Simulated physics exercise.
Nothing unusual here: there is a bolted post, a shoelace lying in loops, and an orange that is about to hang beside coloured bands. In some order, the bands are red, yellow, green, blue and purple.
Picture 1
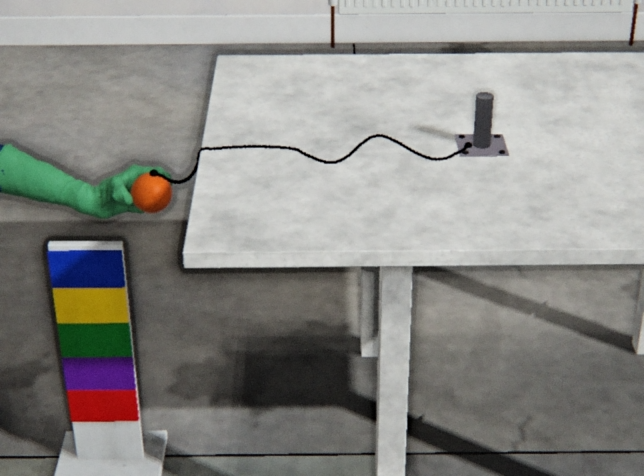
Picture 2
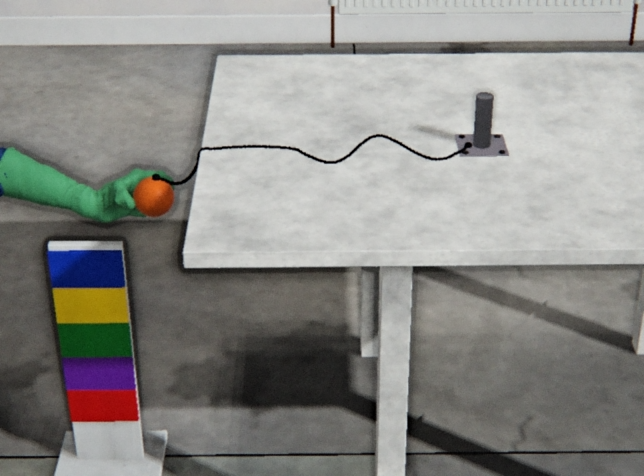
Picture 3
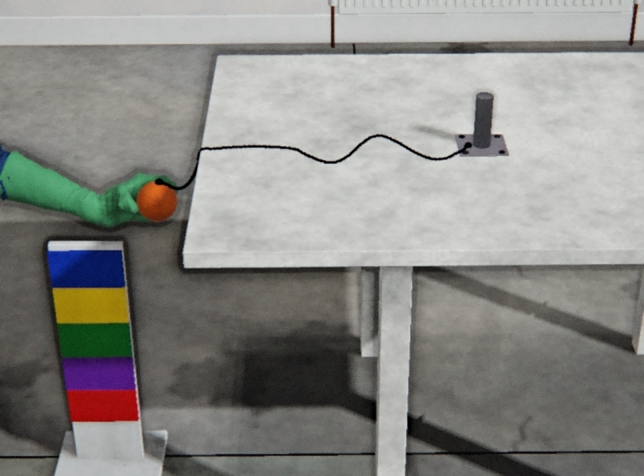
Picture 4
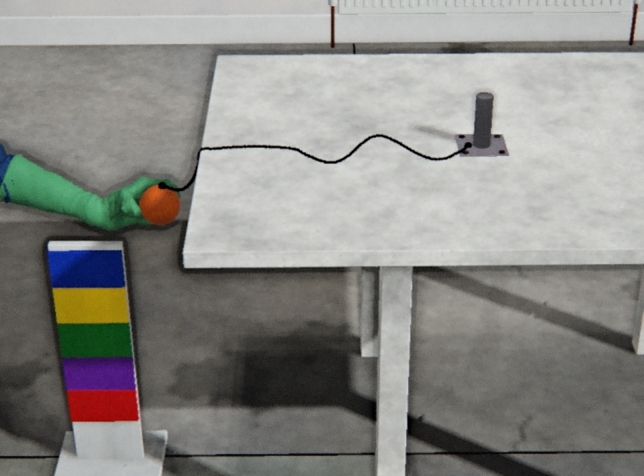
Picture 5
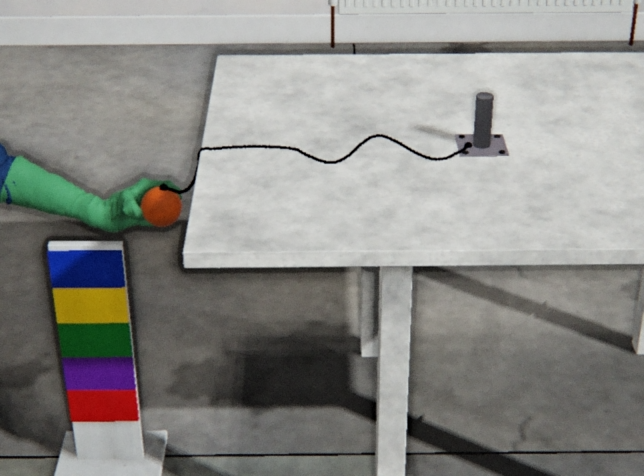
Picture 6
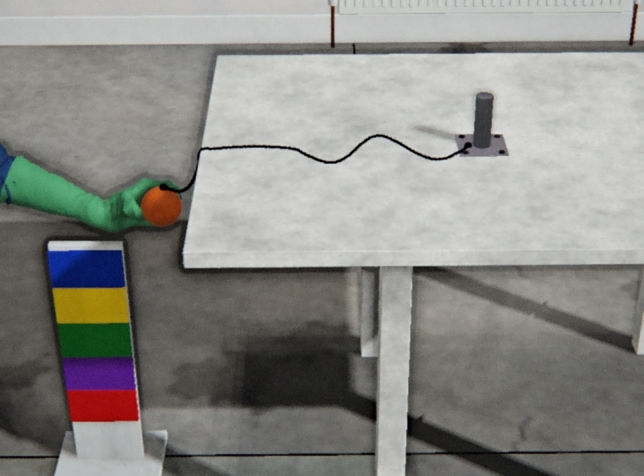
At the left edge of a pale table, a green-gloved hand holding an orange ball on a dark cord shifts slightly down and right, then stays still.
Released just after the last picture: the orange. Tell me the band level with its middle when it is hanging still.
That is the yellow band.
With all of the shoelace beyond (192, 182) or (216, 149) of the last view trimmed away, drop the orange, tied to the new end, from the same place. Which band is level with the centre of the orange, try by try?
Blue; above them all.
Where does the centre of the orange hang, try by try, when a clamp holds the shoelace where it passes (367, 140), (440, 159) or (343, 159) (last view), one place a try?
Pixel places, try by try: (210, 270), (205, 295), (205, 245).
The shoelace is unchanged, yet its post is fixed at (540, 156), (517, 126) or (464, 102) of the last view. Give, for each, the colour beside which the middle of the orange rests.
Result 1: Blue. Result 2: Blue. Result 3: Yellow.
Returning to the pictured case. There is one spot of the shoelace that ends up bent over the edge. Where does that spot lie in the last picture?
You'll find it somewhere near (279, 147).
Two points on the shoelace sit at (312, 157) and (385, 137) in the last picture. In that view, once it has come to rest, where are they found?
First: (237, 154). Second: (348, 150).
Soon after, orange near (196, 281); level with blue.
After that, orange near (223, 309); level with yellow.
In the end, orange near (205, 308); level with yellow. At yellow.
